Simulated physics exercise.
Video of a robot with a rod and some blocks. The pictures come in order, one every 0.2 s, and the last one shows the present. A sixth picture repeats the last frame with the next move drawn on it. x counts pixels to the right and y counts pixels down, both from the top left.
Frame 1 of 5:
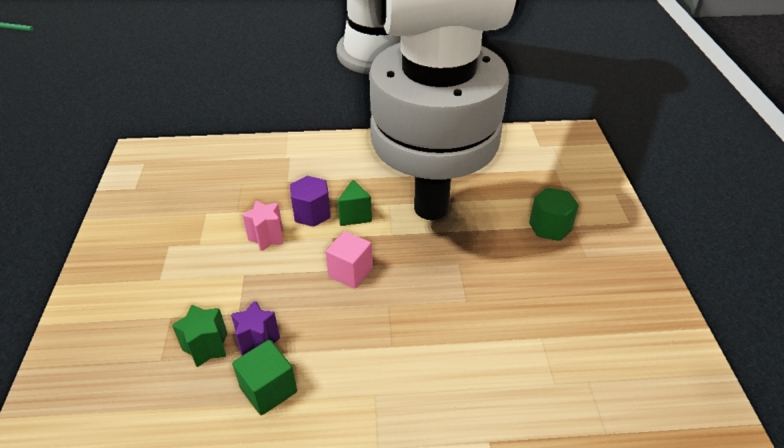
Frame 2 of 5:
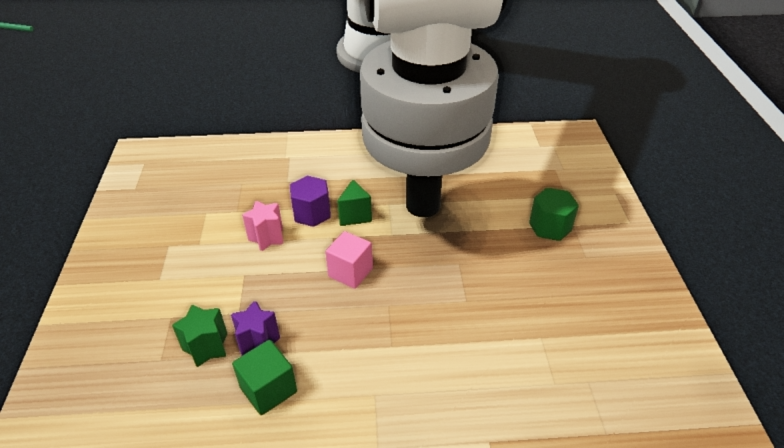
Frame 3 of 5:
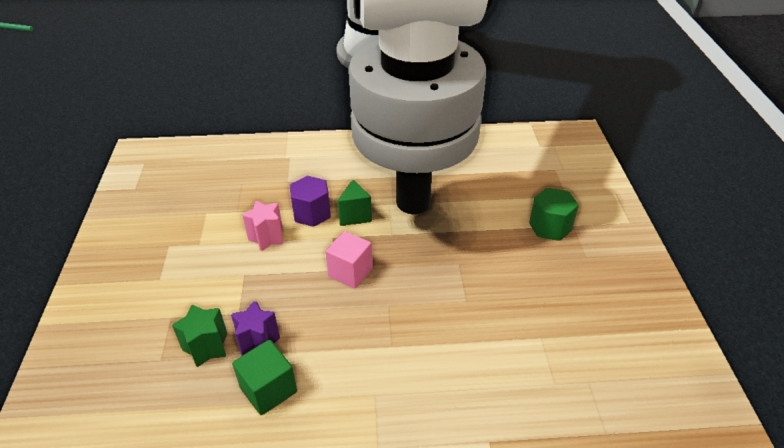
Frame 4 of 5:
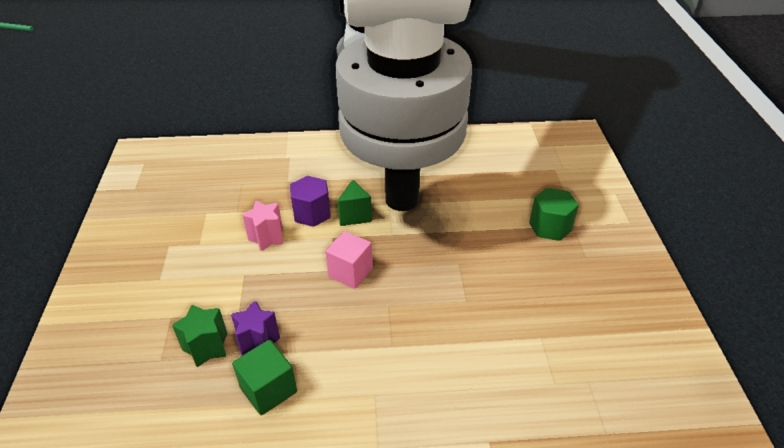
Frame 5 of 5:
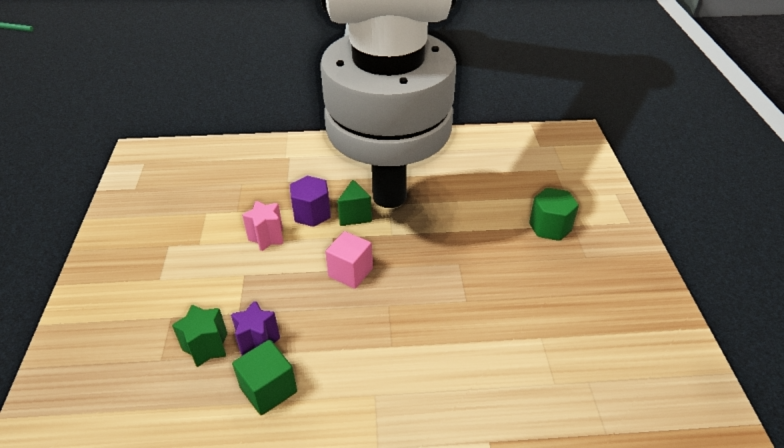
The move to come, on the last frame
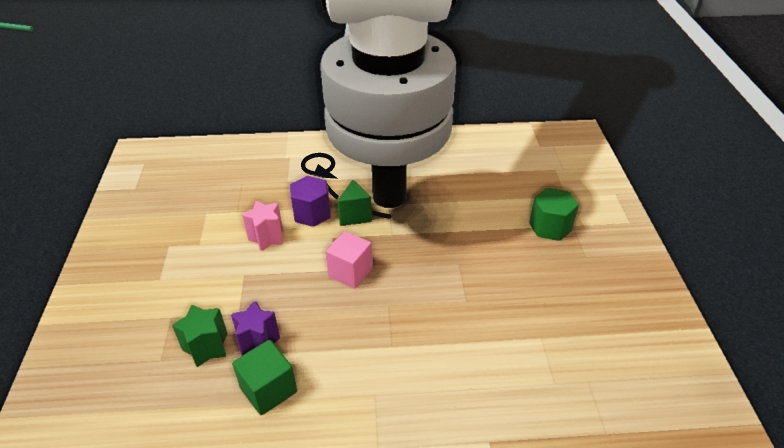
The robot's black rod slid slowly leftward across the back of the wooden table, drawing close to the green triangular block, while the pink, purple and green blocks all stayed still.
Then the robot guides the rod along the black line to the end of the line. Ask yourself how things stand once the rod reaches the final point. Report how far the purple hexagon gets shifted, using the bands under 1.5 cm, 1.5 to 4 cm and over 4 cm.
It travels less than 1.5 cm.
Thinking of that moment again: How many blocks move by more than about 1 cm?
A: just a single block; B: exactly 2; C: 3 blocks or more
Choice A: Just a single block.
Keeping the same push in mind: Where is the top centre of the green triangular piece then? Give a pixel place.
(330, 194)
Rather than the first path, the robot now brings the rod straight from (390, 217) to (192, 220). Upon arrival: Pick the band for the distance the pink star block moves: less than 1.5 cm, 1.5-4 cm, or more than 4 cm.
Net shift: 1.5 to 4 cm.
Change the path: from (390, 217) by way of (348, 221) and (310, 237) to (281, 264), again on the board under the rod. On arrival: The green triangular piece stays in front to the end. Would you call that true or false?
The statement is incorrect.
Path on the board, from (390, 217) by way of (352, 206) and (327, 187) to (318, 164).
The first path, step by step. One third of the way, rod at (351, 187); purple hexagon at (303, 188), turned 15° clockwise; green triangular piece at (331, 194), turned 15° anticlockwise.
Two thirds of the way, rod at (325, 168); purple hexagon at (303, 188), turned 20° clockwise; green triangular piece at (330, 194), turned 15° anticlockwise.
At the end, rod at (316, 145); purple hexagon at (303, 188), turned 20° clockwise; pink square block in place; green triangular piece at (330, 194), turned 15° anticlockwise.
